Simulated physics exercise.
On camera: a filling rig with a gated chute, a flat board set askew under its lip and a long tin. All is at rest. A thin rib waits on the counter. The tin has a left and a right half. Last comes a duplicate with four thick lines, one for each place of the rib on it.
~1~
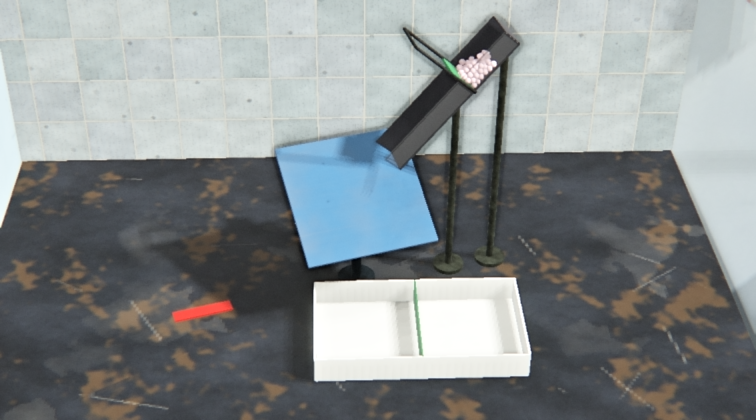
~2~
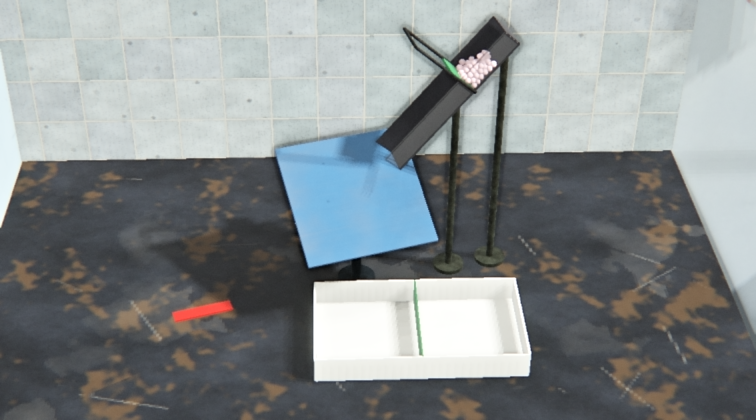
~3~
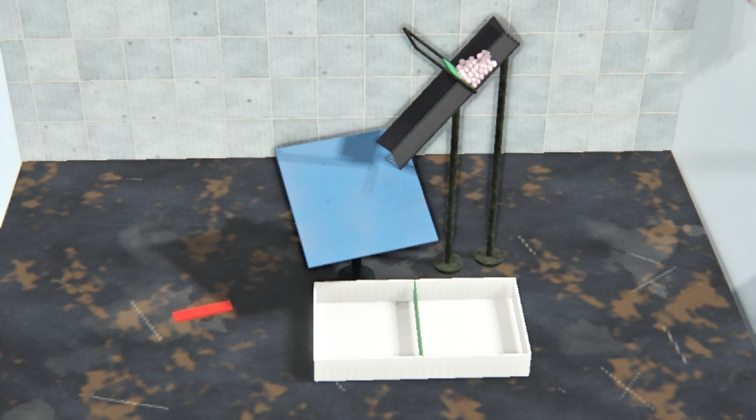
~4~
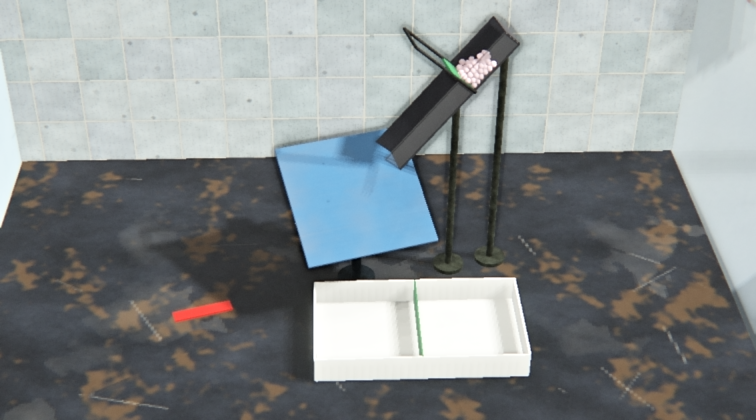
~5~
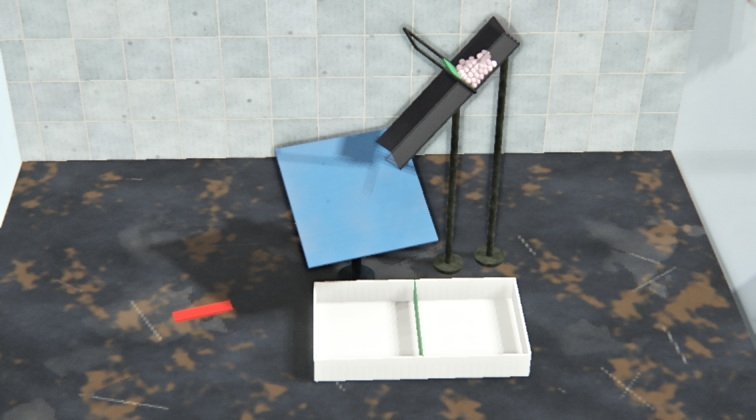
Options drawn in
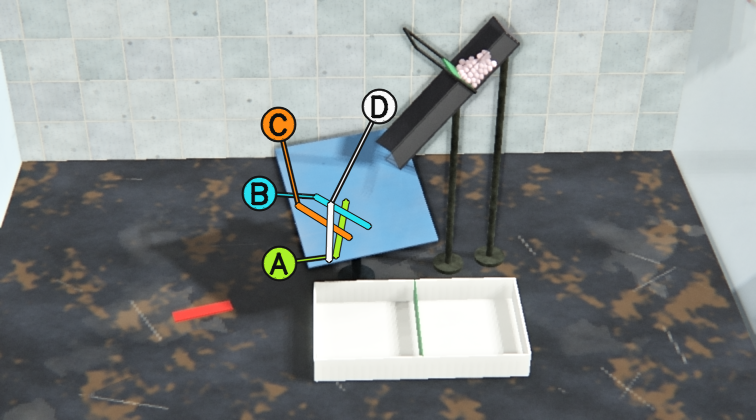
A blue board stands still beneath a dark chute of pale beads, behind a white tray.
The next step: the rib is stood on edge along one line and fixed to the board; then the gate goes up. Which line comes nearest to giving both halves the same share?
I would pick line B.
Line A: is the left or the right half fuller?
The left half.
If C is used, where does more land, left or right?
More lands on the left.
On the marked copy, line A from (345, 202) to (335, 255); line B from (316, 197) to (368, 226); line C from (298, 205) to (349, 237); line D from (330, 204) to (329, 259).
With A, of what is caught, most in the left half, a small part in the right.
With B, of what is caught, about half in the left half, about half in the right.
With C, of what is caught, most in the left half, a small part in the right.
With D, of what is caught, nearly all in the left half, a small part in the right.
